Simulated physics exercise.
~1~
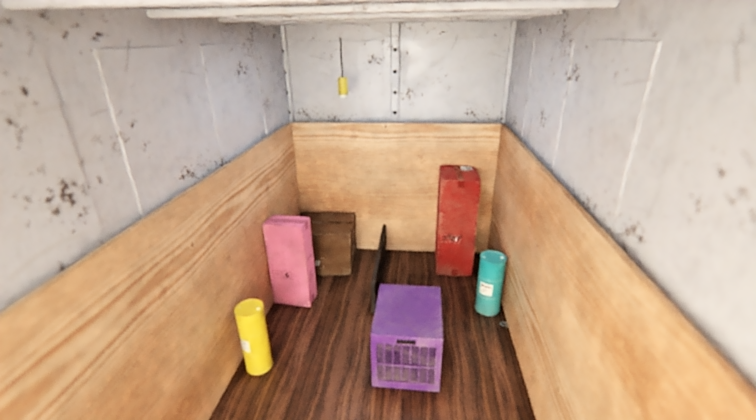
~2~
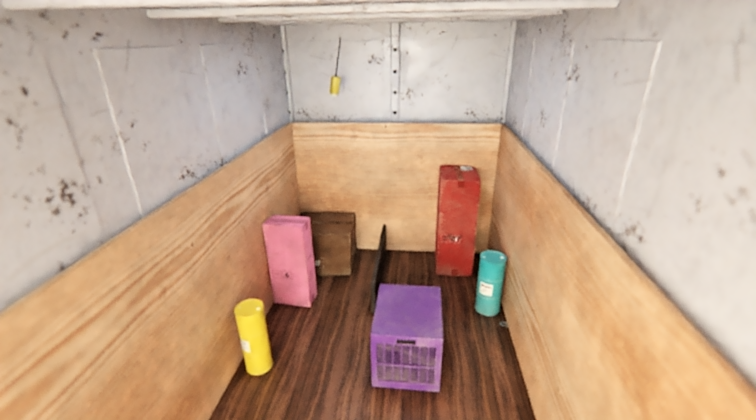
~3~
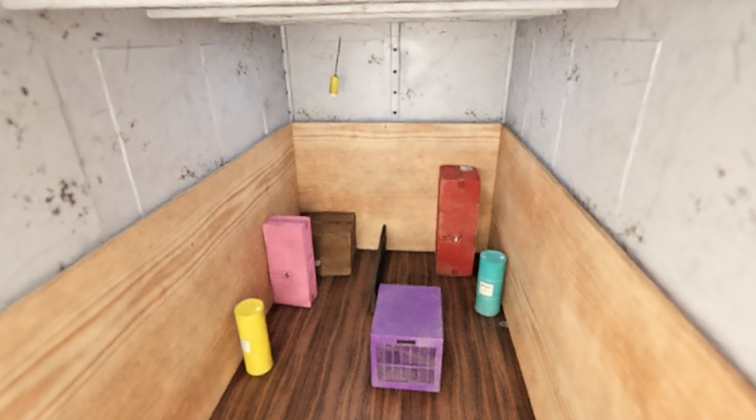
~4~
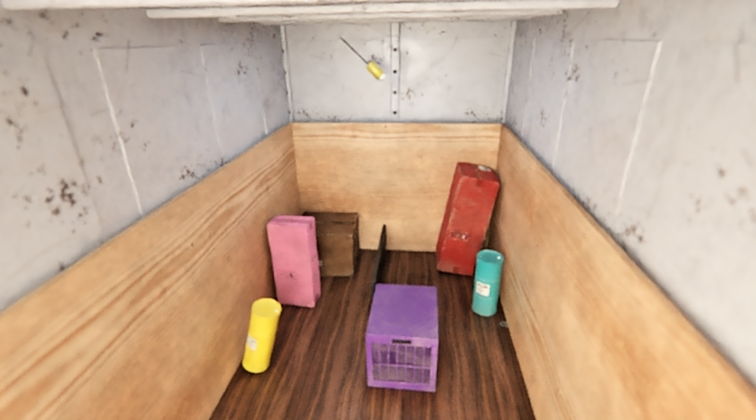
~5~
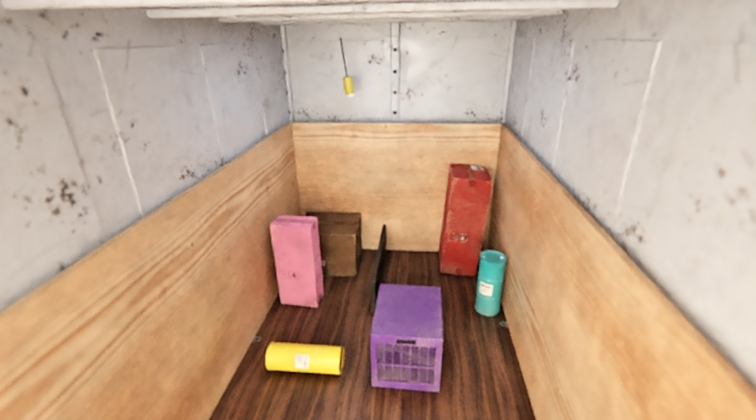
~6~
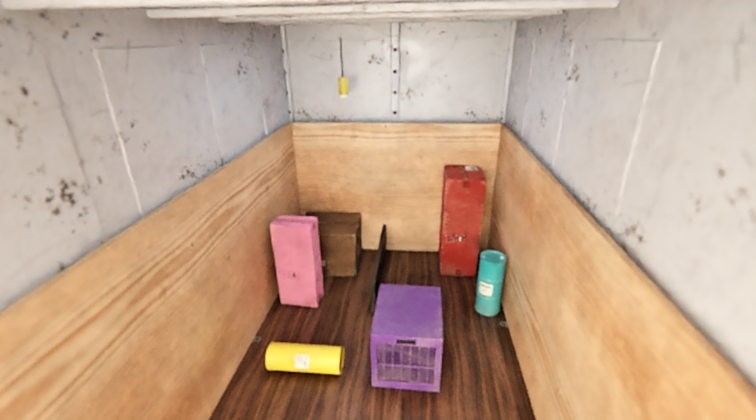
In a moving van's load bay, the hanging yellow tag swings, the red box rocks, and the yellow canister topples onto its side.
